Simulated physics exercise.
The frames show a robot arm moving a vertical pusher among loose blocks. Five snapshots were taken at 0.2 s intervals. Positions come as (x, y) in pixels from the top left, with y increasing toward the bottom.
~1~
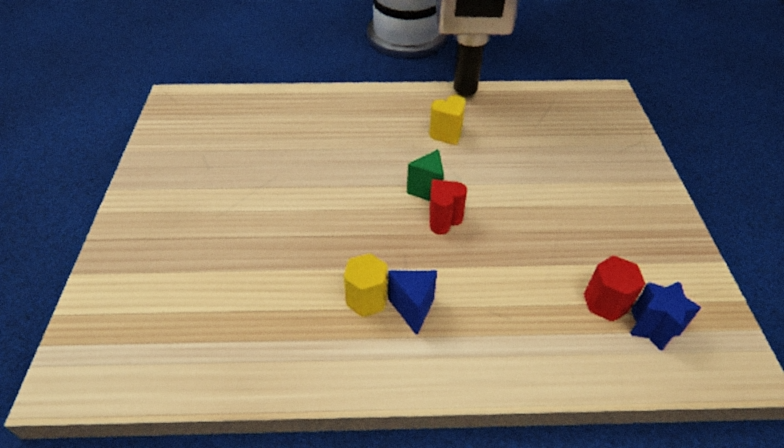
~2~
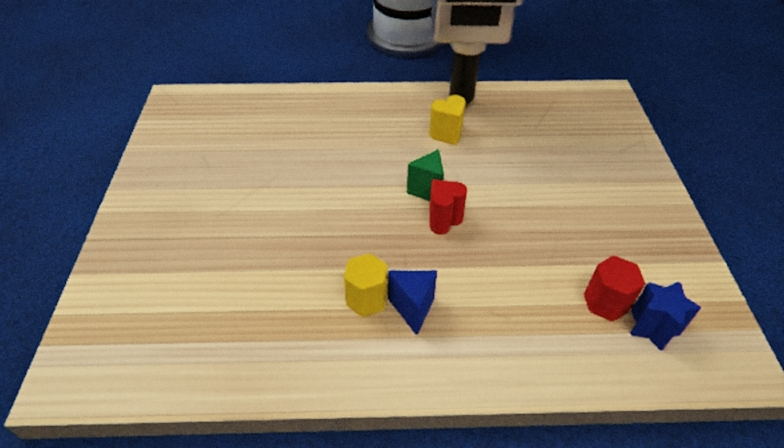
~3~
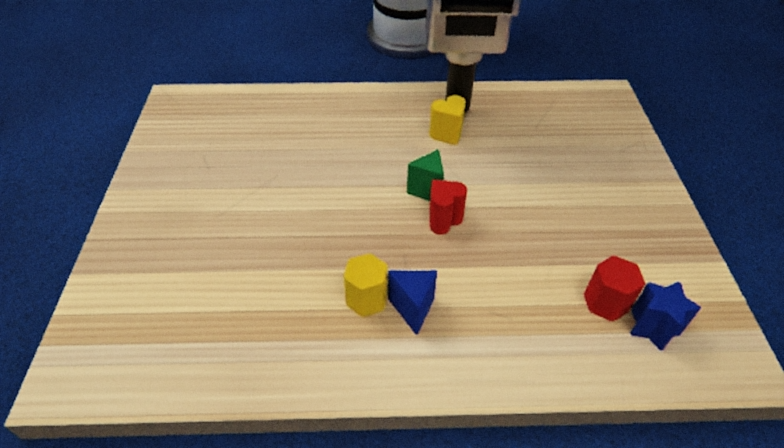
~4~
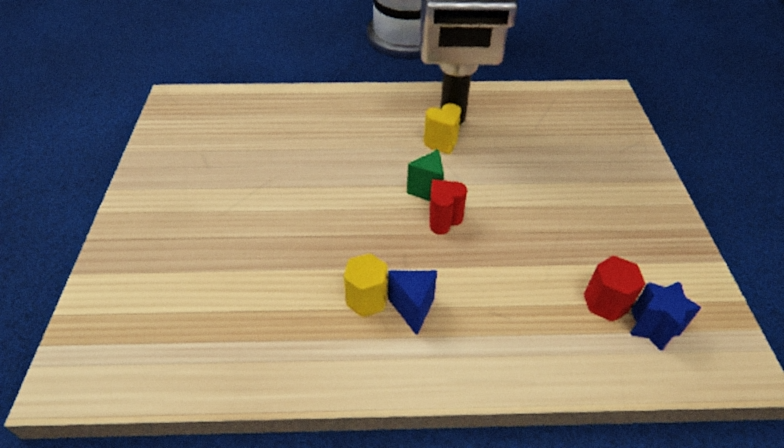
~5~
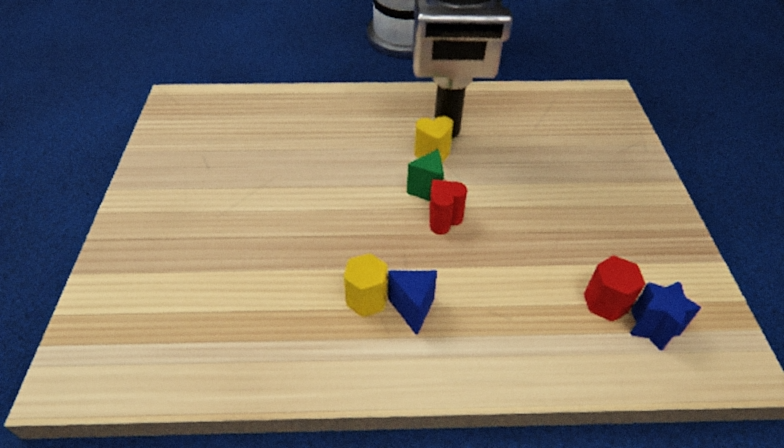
A robot arm lowers its black pusher and nudges the yellow heart block toward the green triangular piece.
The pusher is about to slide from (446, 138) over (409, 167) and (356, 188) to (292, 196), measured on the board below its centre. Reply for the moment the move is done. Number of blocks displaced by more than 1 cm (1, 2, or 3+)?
I expect one block to move.
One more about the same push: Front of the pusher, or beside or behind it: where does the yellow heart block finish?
The yellow heart block won't stay at the front of the pusher.
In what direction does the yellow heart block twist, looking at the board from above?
Its spin: Anticlockwise.
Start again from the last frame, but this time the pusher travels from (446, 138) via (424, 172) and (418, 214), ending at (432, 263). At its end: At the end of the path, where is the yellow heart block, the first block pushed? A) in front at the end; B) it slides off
B (it slides off)
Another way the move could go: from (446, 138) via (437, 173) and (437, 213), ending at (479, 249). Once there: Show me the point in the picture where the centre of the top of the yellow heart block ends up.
I'd expect the centre of its top face to be at (409, 152).
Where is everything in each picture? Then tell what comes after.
Lower end of the pusher (465, 88), tops of blocks, green triangular piece (430, 162), yellow heart block (450, 105), in the first frame.
Pusher (462, 97), blocks as before, in the second frame.
Pusher (457, 107), blocks as before, in the third frame.
Pusher (452, 118), yellow heart block (445, 114), in the fourth frame.
Pusher (447, 130), green triangular piece (430, 162), yellow heart block (435, 126), in the fifth frame.
The first path, step by step. One third of the way, pusher (409, 160); yellow heart block (395, 157).
Two thirds of the way, pusher (355, 181); yellow heart block (364, 183), turned 75° anticlockwise.
At the end, pusher (291, 189); green triangular piece not moved; yellow heart block (364, 183), turned 75° anticlockwise.
